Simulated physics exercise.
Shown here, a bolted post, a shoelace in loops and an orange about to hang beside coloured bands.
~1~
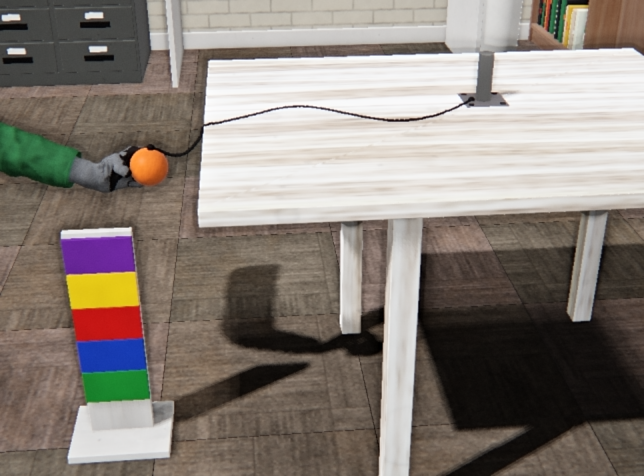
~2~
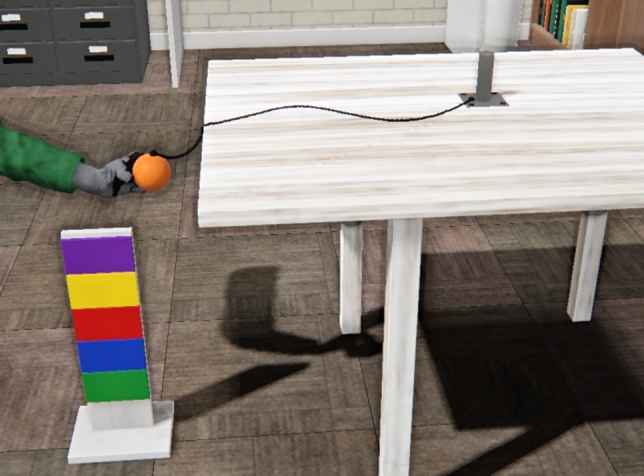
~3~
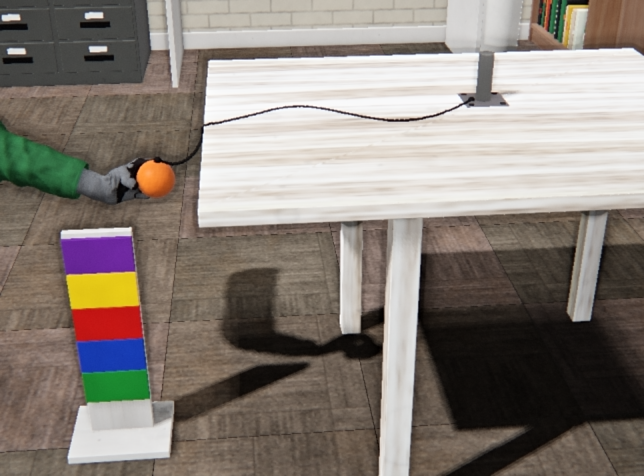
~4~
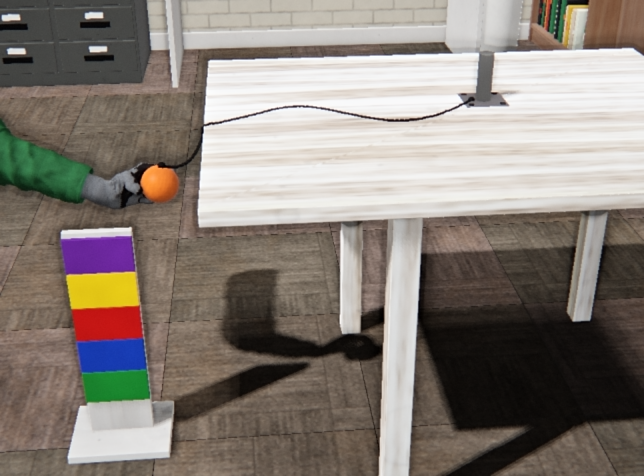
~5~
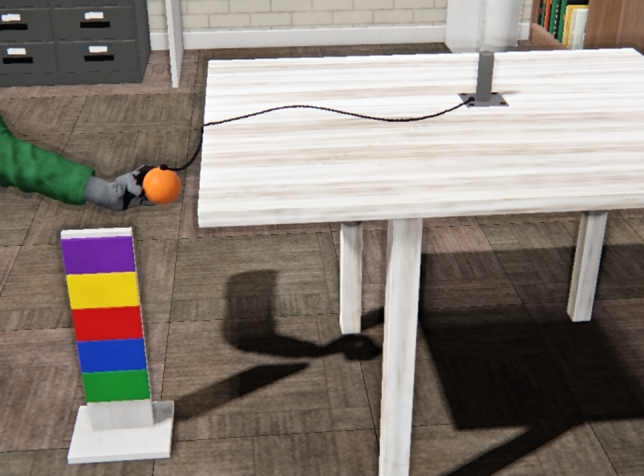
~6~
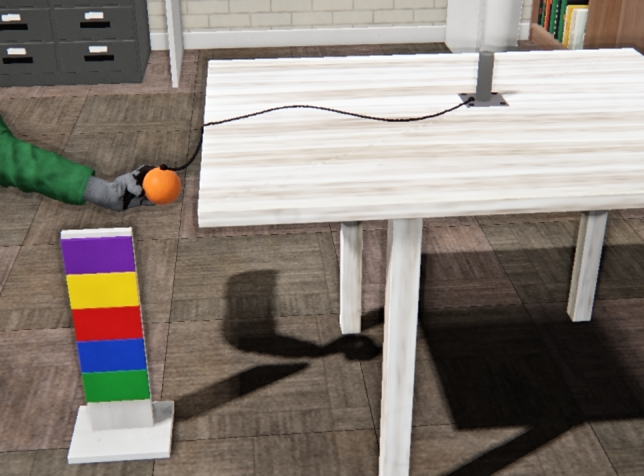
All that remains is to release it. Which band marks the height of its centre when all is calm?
The shoelace holds its middle at purple.
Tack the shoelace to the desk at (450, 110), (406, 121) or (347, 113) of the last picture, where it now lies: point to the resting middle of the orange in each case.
Try by try, around (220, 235), (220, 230) and (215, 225).
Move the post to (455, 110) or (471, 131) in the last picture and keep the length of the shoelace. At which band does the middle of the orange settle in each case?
One after the other, yellow; yellow.
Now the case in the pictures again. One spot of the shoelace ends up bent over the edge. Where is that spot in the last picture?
At (243, 117), roughly.
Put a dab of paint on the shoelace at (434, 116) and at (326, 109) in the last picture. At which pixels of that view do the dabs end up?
They go to (411, 105) and to (297, 115).
A little later, orange near (225, 238); level with purple.
Next, orange near (183, 246); level with purple.
When it is over, orange near (217, 246); level with purple. At purple.
